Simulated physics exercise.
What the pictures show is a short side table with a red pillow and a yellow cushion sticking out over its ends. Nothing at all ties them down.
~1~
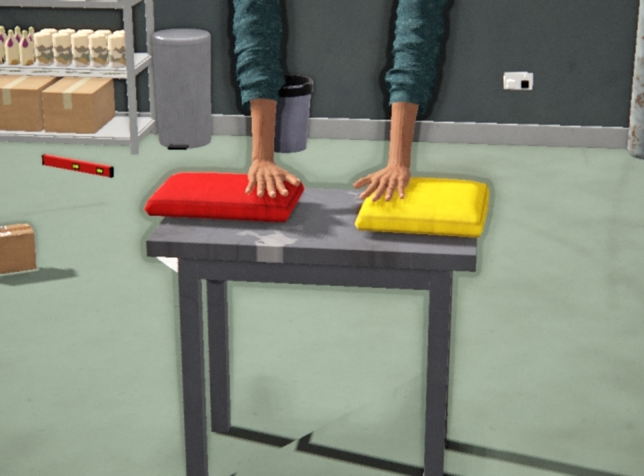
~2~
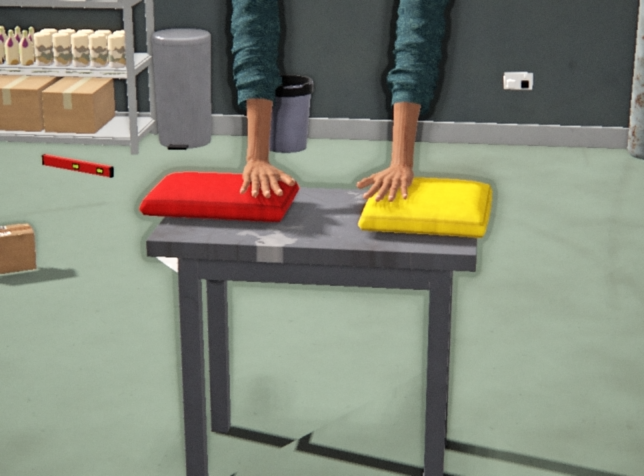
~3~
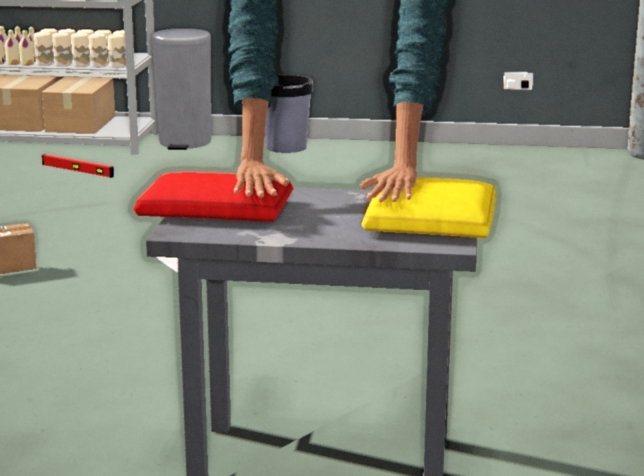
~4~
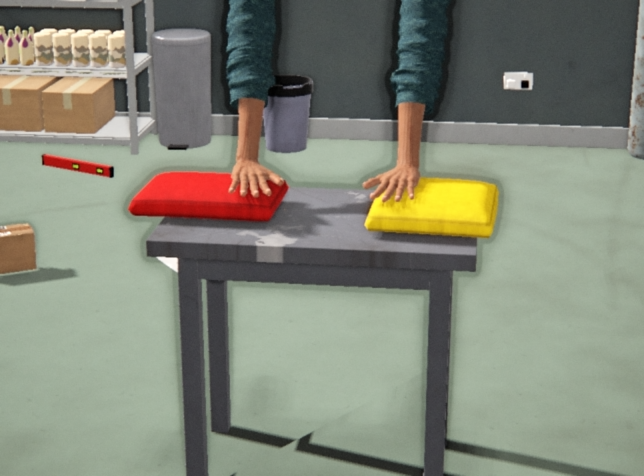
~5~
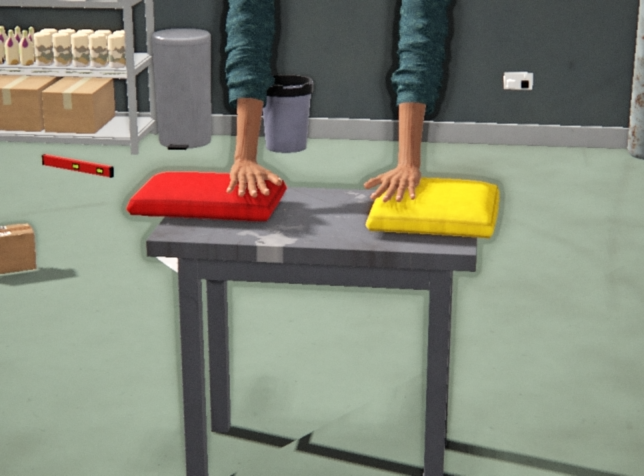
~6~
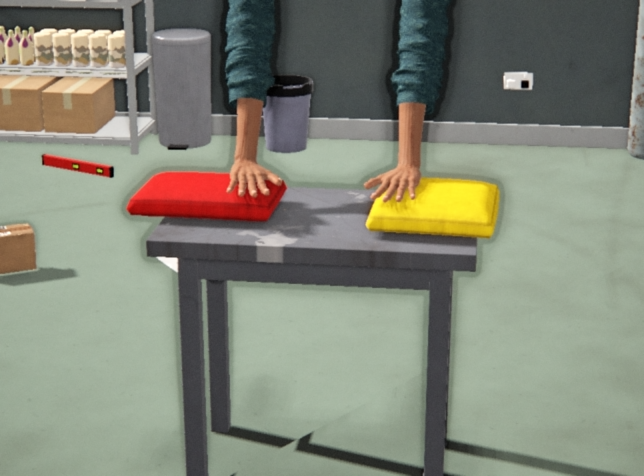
Two hands resting on a red cushion and a yellow one slid them slightly apart across a small gray table, the red moving left a bit farther than the yellow moved right.
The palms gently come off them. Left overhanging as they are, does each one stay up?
Outcome: I expect the red pillow will stay put once the hands are gone; I expect the yellow cushion will stay put once the hands are gone.
Then, 0.44 s after the last picture, pillow lying still; cushion lying still.
At rest, pillow lying still; cushion lying still. The red pillow remains on top and the yellow cushion holds its place.
